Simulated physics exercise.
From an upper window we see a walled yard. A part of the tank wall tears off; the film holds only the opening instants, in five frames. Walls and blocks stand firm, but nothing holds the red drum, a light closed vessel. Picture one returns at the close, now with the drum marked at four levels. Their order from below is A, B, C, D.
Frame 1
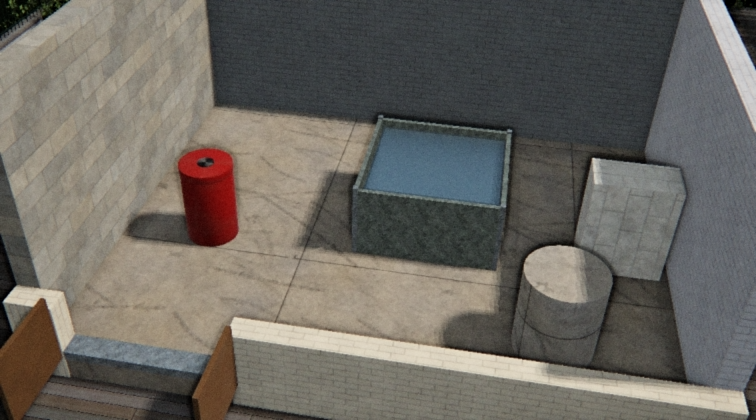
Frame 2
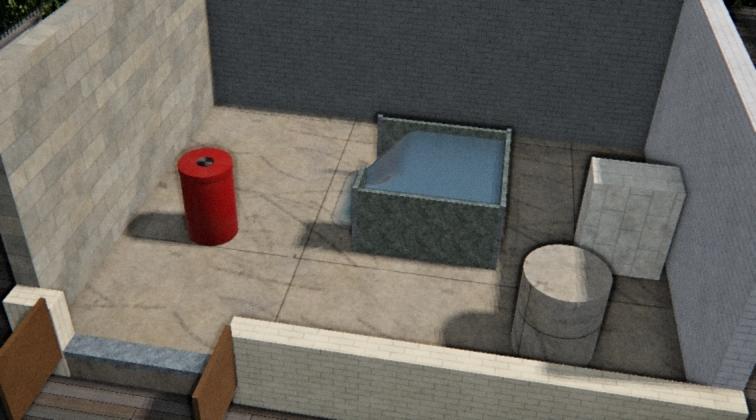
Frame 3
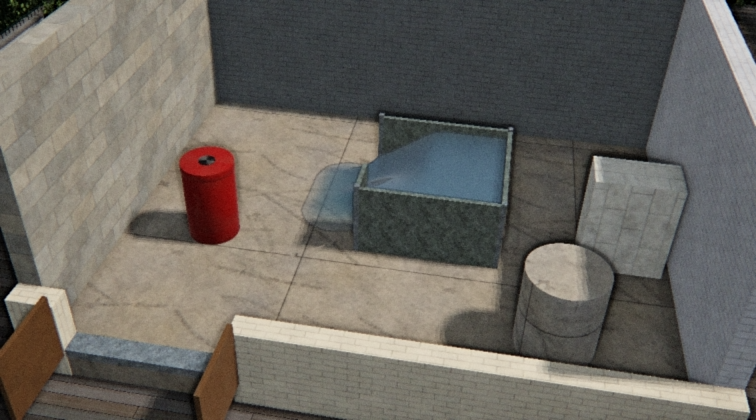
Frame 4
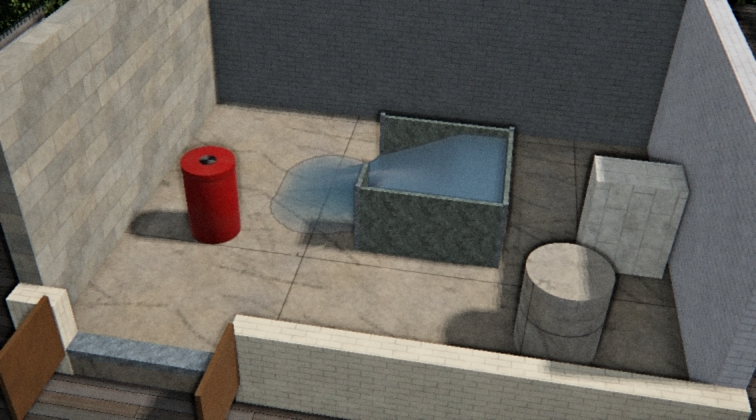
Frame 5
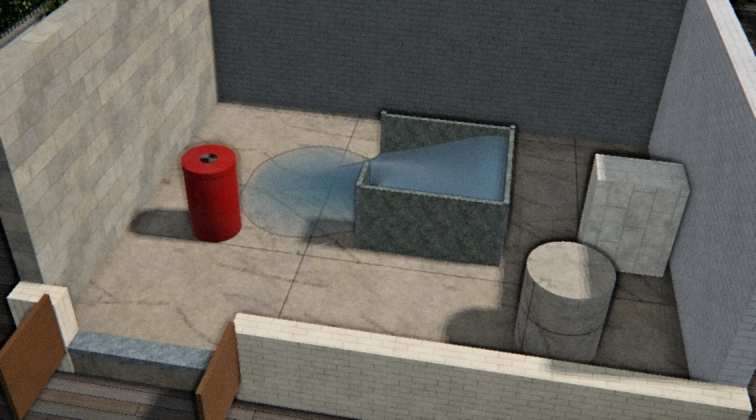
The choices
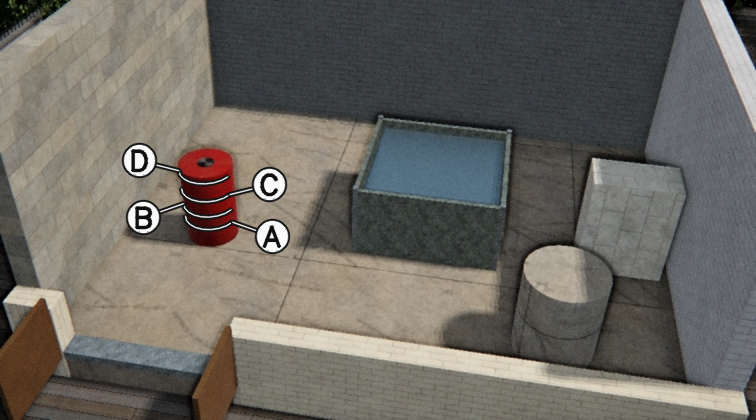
Water pouring out of the left side of a stone tank and spreading across the paved yard toward a red drum.
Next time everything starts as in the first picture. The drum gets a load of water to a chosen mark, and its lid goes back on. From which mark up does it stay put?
I would pick level A.
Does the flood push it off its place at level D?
No.
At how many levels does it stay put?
All of the four.
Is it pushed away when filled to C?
No, not at all.
On the marked copy, A at (202, 229); B at (201, 216); C at (199, 201); D at (197, 183); from the bottom up A, B, C, D.
With A, it does not move.
With B, it does not move.
With C, it does not move.
With D, it does not move.
